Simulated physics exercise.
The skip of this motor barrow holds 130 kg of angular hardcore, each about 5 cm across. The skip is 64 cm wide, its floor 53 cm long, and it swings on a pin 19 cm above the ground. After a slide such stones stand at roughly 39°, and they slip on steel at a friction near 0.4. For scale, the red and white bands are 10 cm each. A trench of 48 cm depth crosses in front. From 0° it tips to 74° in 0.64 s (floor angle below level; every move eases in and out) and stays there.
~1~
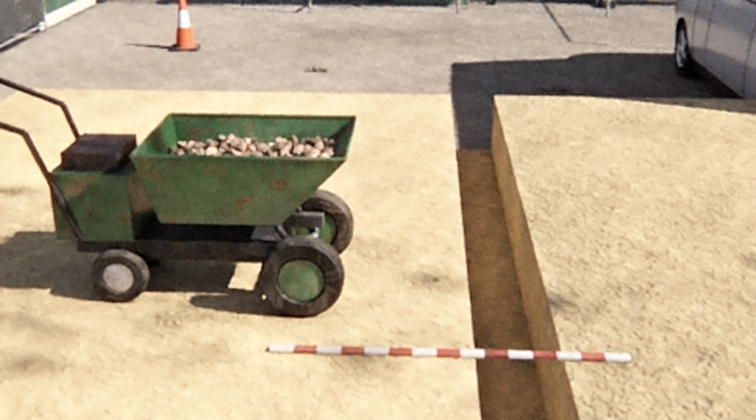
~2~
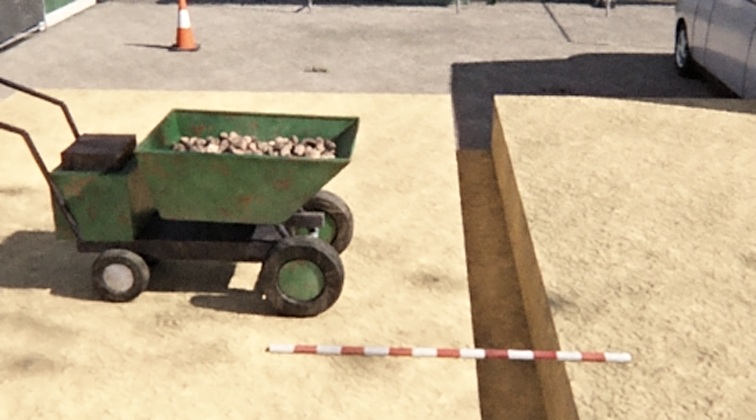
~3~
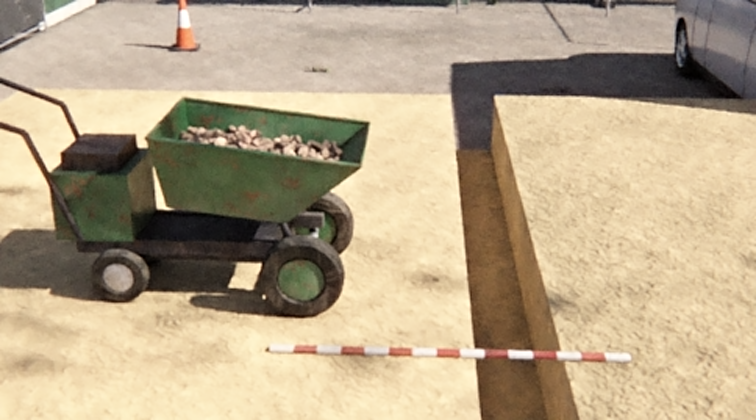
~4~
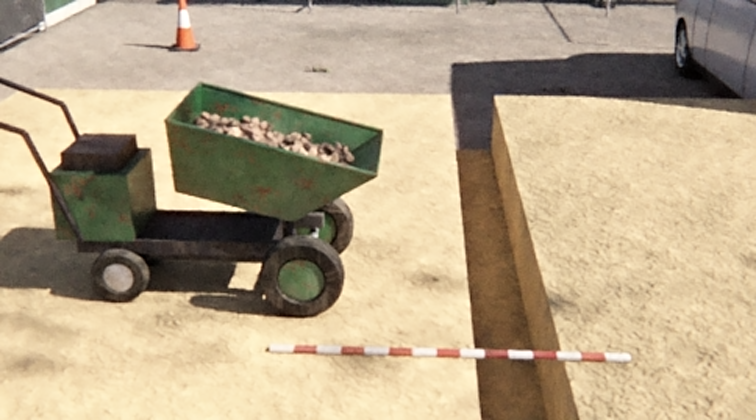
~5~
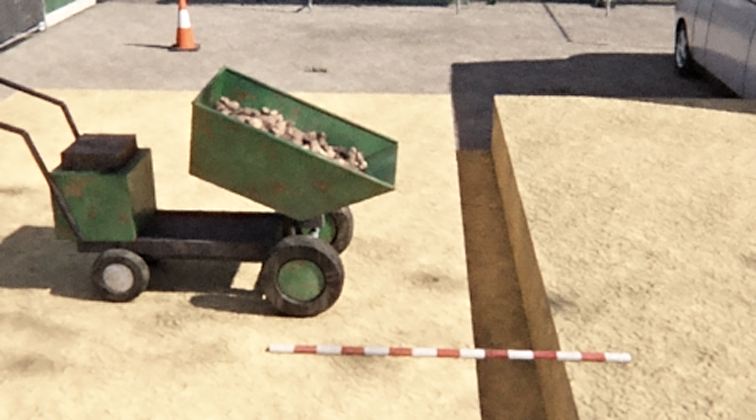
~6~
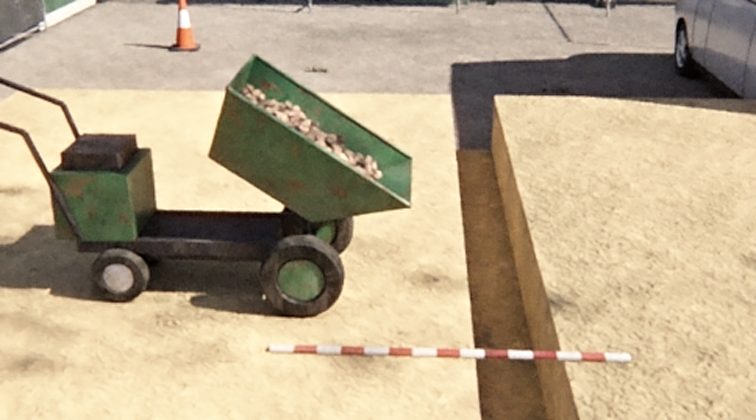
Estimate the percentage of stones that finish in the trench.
Some 85 per cent of it.
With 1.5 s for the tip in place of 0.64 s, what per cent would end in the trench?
It would be near 75 per cent.
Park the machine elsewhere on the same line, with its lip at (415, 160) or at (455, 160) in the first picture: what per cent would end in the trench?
About 60 and 25 per cent.
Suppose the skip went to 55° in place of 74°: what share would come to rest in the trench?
Then about 30 per cent.
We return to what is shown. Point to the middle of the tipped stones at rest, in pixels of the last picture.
Around (502, 359).
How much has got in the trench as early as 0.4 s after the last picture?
About 15 per cent by then.
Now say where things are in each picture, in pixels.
In the first picture, the skip is at 0°, its lip at (346, 160); the top of the load is at (261, 144).
In the second picture, the skip is at 2°, its lip at (350, 162); the top of the load is at (253, 143).
In the third picture, the skip is at 7°, its lip at (361, 167); the top of the load is at (220, 135).
In the fourth picture, the skip is at 14°, its lip at (377, 176); the top of the load is at (226, 124).
The fifth picture shows lip at (395, 189), floor tilted 23°, highest stones at (235, 110).
The sixth picture shows lip at (411, 207), floor tilted 34°, highest stones at (255, 98).
Then, 0.2 s after the last picture the floor is at 62°, 100 % in the skip; the foremost stones are at (418, 229).
Then, 0.4 s after the last picture the floor is at 74°, 75 % in the skip, 9 % short of the trench, 16 % in the trench; the foremost stones are at (509, 305).
Then, 0.8 s after the last picture the floor is at 74°, 12 % in the skip, 13 % short of the trench, 75 % in the trench; the foremost stones are at (540, 345).
Then, 2.7 s after the last picture the floor is at 74°, 0 % in the skip, 15 % short of the trench, 85 % in the trench; the foremost stones are at (538, 369).
